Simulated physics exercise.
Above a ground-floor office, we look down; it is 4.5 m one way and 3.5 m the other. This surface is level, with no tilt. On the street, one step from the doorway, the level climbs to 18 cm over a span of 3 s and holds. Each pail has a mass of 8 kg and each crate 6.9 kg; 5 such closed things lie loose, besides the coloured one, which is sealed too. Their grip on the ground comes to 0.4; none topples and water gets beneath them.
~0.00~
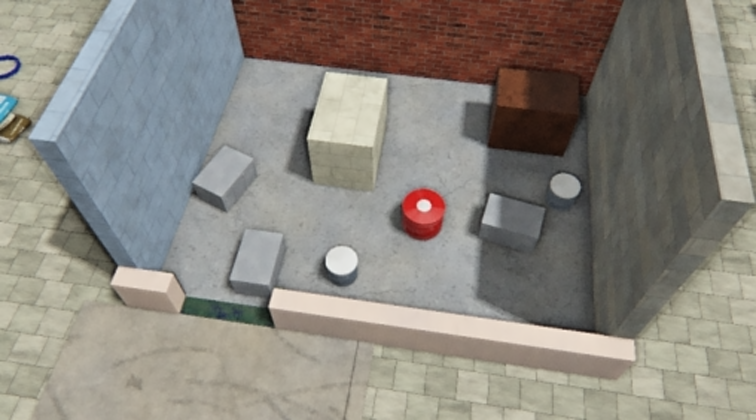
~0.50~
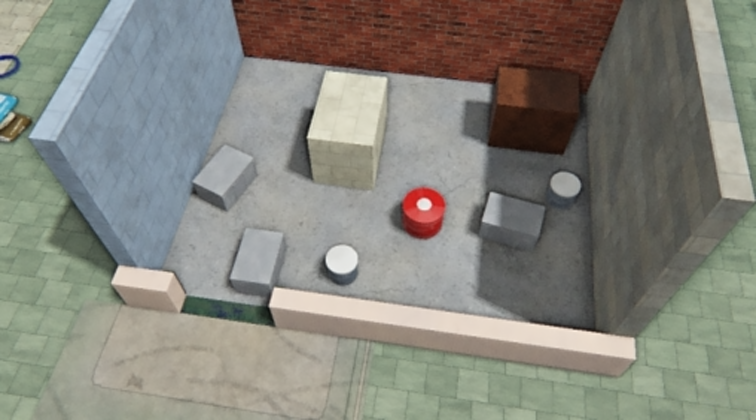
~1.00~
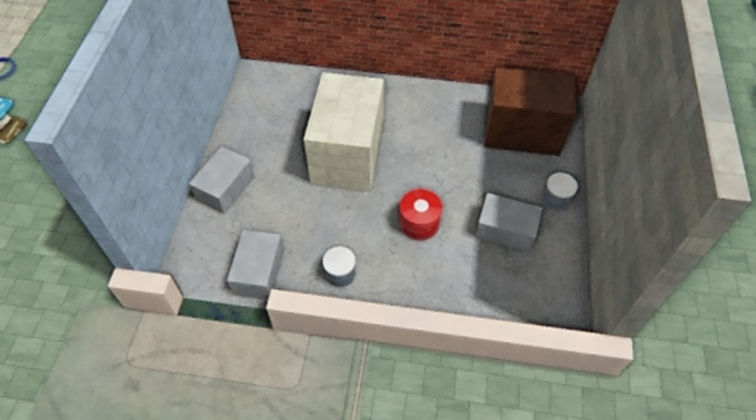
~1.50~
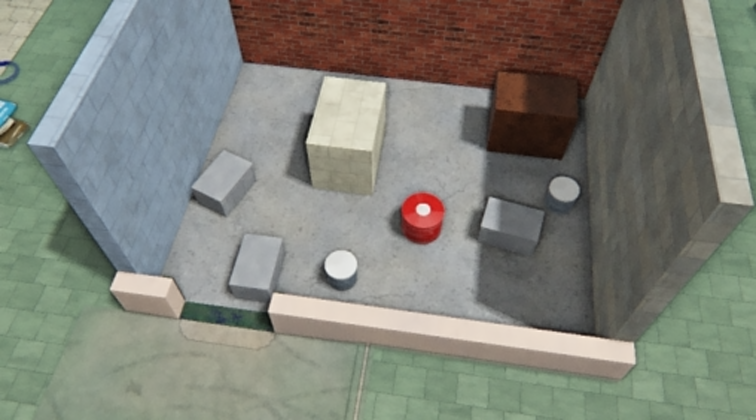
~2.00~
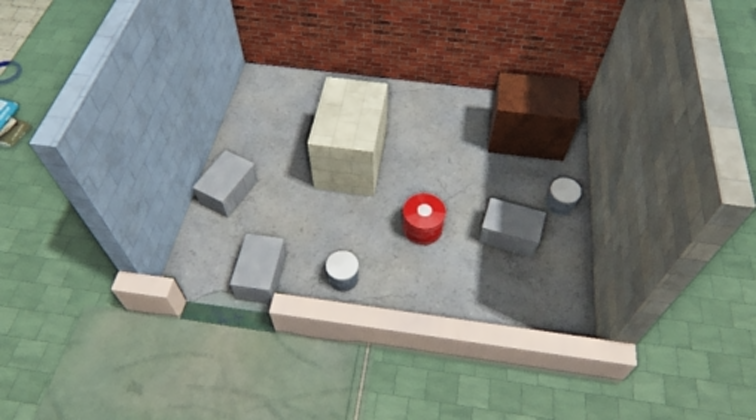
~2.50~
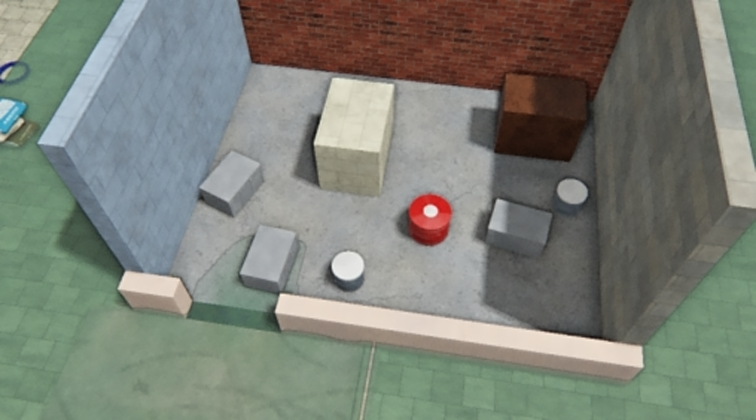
A roofless room with a brick back wall, a bluish left wall and a grey right wall is seen from above, its low pink front wall broken by a doorway at left. Inside, a cream block and a brown box stand behind a red tub, three grey boxes and two pale round tins. Greenish water spreads over the paving outside, then enters the doorway, and the nearest grey box shifts slightly as the view jogs faintly.
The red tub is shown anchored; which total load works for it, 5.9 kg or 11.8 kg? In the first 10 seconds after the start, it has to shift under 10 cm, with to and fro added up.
Winning option: Only the heavier.
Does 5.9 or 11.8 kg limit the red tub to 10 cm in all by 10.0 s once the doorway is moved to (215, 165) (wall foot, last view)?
So only the heavy mass does it.
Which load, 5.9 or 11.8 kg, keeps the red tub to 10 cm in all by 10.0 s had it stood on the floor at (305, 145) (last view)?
Well, no option works.
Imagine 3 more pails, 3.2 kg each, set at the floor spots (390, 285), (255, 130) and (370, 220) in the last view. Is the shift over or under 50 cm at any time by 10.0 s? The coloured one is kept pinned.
Below the mark, above the mark, above the mark.
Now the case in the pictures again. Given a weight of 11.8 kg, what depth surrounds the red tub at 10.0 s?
Something like 3 centimetres.
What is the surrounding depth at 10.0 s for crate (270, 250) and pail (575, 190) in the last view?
About 5 and 6 cm.
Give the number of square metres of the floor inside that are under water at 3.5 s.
The covered patch comes to about 3.0 m2.
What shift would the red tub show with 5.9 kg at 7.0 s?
Around 20 centimetres out of place.
After 3.5 s the red tub would be 0 cm from its start with 5.9 kg and 0 cm from its start with 11.8 kg; 0 cm of water round it then.
After 4.5 s the red tub would be 0 cm from its start with 5.9 kg and 0 cm from its start with 11.8 kg; 1 cm of water round it then.
After 7.0 s the red tub would be 18 cm from its start with 5.9 kg and 0 cm from its start with 11.8 kg; 3 cm of water round it then.
After 10.0 s the red tub would be 35 cm from its start with 5.9 kg and 0 cm from its start with 11.8 kg; 3 cm of water round it then.
